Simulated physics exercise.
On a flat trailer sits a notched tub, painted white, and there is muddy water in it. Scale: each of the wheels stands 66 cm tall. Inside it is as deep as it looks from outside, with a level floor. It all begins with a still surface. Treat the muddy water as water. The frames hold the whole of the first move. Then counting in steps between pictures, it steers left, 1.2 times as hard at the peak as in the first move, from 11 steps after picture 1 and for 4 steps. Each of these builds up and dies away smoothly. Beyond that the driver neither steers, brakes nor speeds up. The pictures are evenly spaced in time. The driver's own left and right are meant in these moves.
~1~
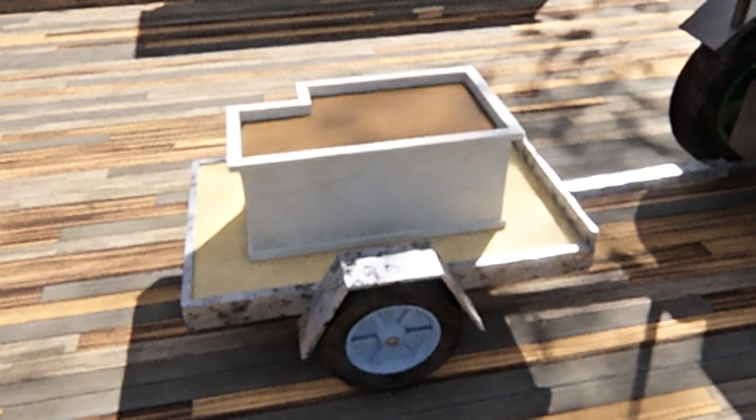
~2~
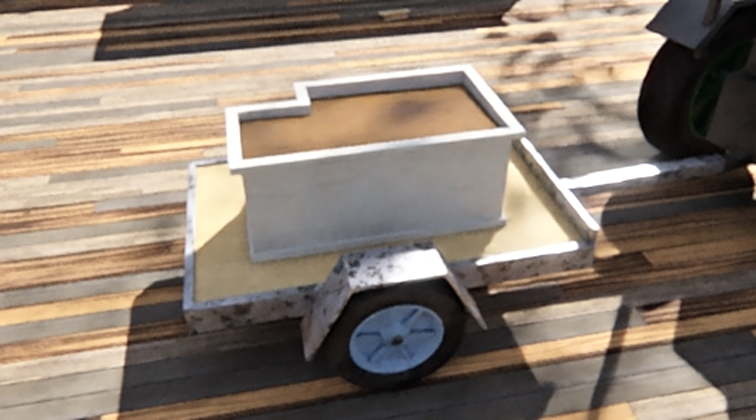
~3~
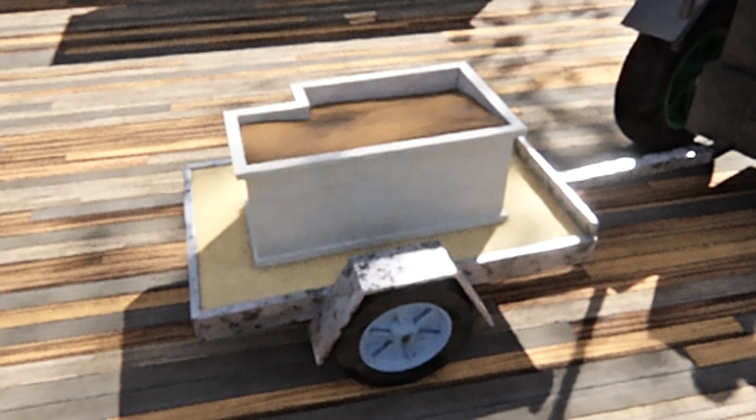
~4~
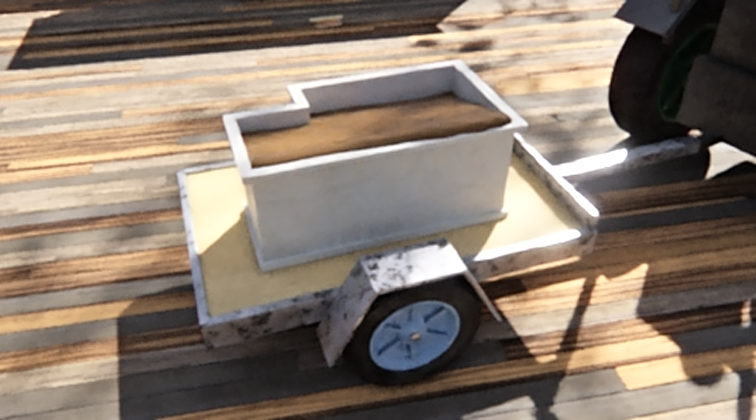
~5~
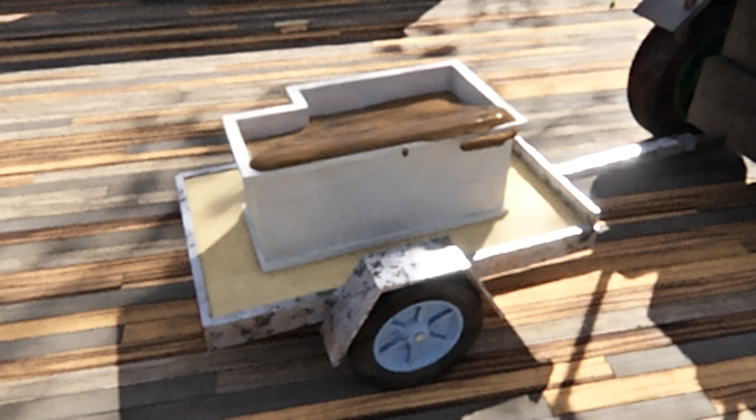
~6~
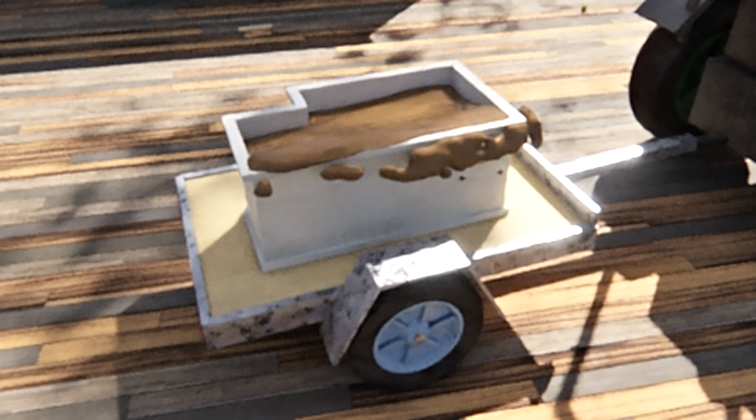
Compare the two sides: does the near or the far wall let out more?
The near side lets out more.
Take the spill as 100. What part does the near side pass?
Some 80 per cent of it.
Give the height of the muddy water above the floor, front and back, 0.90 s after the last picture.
About 42 cm in front and 46 cm behind.
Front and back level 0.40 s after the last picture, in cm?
About 44 cm in front and 44 cm behind.
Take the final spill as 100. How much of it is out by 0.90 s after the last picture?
Some 20 per cent by then.
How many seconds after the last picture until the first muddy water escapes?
At about 0.1 s.
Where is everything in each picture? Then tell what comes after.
Level at the front (456, 87); level at the back (256, 126); still flat; the front is on the right, levels are read along the far wall; a wheel hub at (395, 347), in the first picture.
Level at the front (454, 90); level at the back (255, 127); rising 3° towards the near side, in the second picture.
Level at the front (450, 91); level at the back (255, 128); rising 7° towards the near side, in the third picture.
Level at the front (446, 98); level at the back (256, 136); rising 18° towards the near side, in the fourth picture.
Level at the front (444, 97); level at the back (257, 144); rising 20° towards the near side, in the fifth picture.
Level at the front (444, 93); level at the back (257, 144); rising 16° towards the near side; a wheel hub at (422, 344), in the sixth picture.
Then, 0.40 s after the last picture, front 43 cm, middle 45 cm, back 43 cm above the floor; the loss stands at 1 per cent, over the near side.
Then, 0.90 s after the last picture, front 42 cm, middle 42 cm, back 46 cm above the floor; the loss stands at 2 per cent, over the near side.
Then, 1.50 s after the last picture, front 39 cm, middle 47 cm, back 38 cm above the floor; the loss stands at 7 per cent, over the near side, a little elsewhere.
Then, 3.99 s after the last picture, the loss stands at 8 per cent, over the near side, a little elsewhere; the far side has passed 1 per cent and the near side 7.
